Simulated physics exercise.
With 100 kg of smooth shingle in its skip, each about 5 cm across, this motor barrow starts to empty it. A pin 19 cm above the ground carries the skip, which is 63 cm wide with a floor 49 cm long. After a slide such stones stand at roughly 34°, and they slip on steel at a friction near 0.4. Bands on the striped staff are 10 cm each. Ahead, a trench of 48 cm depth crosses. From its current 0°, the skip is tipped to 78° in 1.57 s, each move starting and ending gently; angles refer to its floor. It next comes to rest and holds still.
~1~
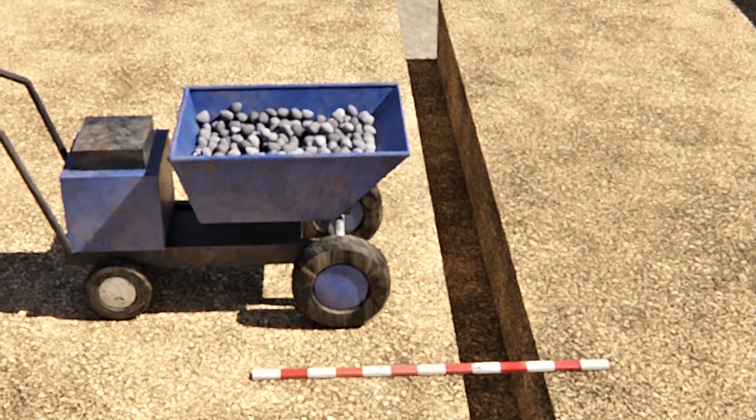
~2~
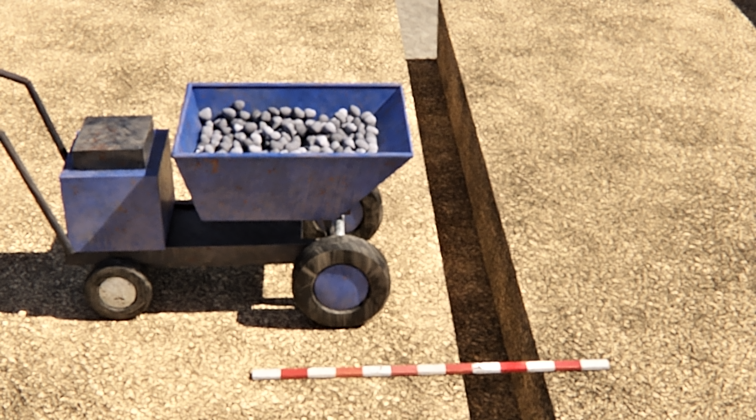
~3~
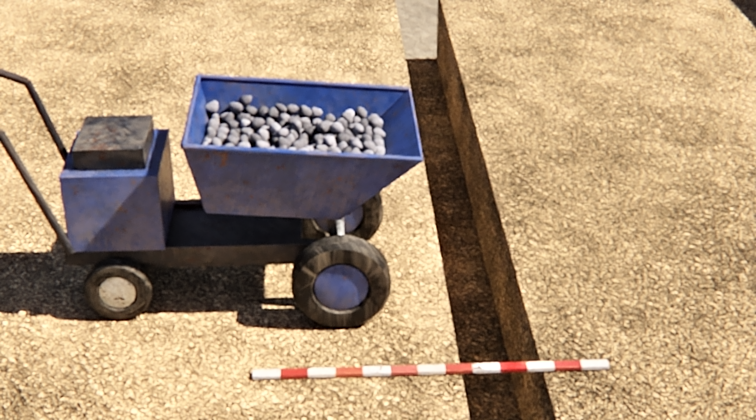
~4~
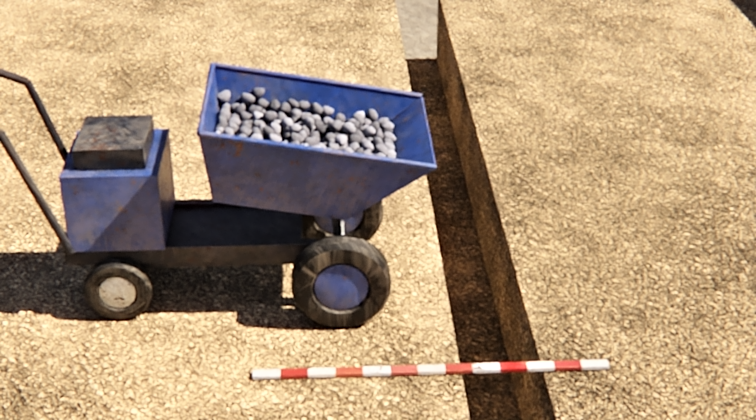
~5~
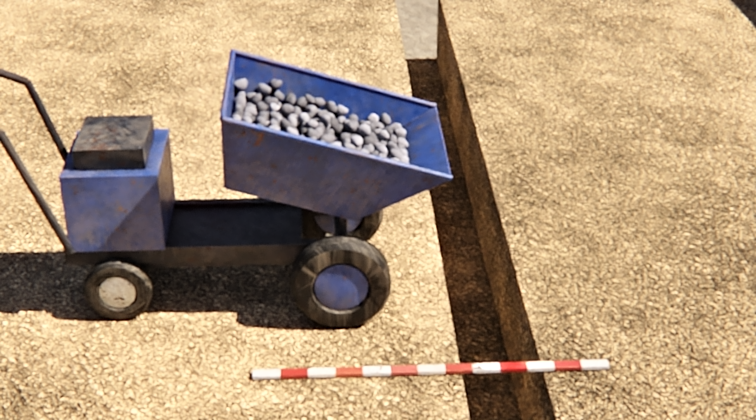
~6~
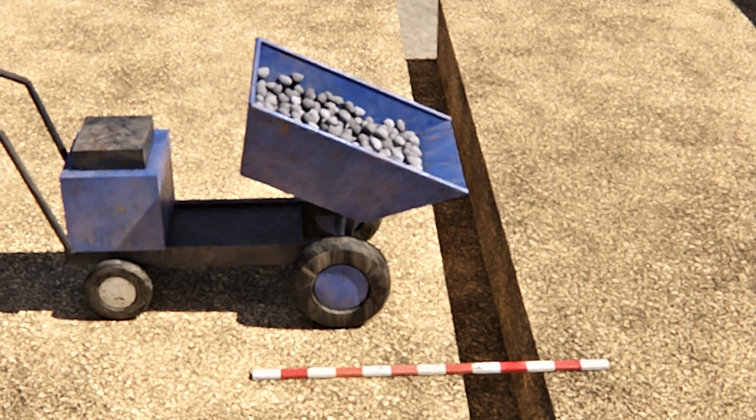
A blue motor barrow's skip full of grey stones tilts steadily rightward beside a trench.
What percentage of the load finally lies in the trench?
About 50 per cent.
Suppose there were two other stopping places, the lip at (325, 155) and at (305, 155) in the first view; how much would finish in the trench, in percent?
About 80 per cent from the first spot, about 60 from the second.
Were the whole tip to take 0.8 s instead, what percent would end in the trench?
Then some 45 per cent would.
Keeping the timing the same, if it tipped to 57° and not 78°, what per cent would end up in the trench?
I'd expect around 55 in a hundred.
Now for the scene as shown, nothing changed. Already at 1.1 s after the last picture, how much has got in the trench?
By then, around 30 percent.
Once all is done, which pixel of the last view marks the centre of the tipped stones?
The resting stones are centred at roughly (522, 274).
Then, 0.6 s after the last picture the floor is at 66°, 98 % in the skip, 2 % in the trench; the foremost stones are at (519, 262).
Then, 1.1 s after the last picture the floor is at 78°, 26 % in the skip, 31 % in the trench, 44 % past the trench; the foremost stones are at (670, 272).
Then, 1.4 s after the last picture the floor is at 78°, 1 % in the skip, 48 % in the trench, 51 % past the trench; the foremost stones are at (751, 272).
Then, 3.4 s after the last picture the floor is at 78°, 0 % in the skip, 50 % in the trench, 50 % past the trench; the foremost stones are past the picture's edge.
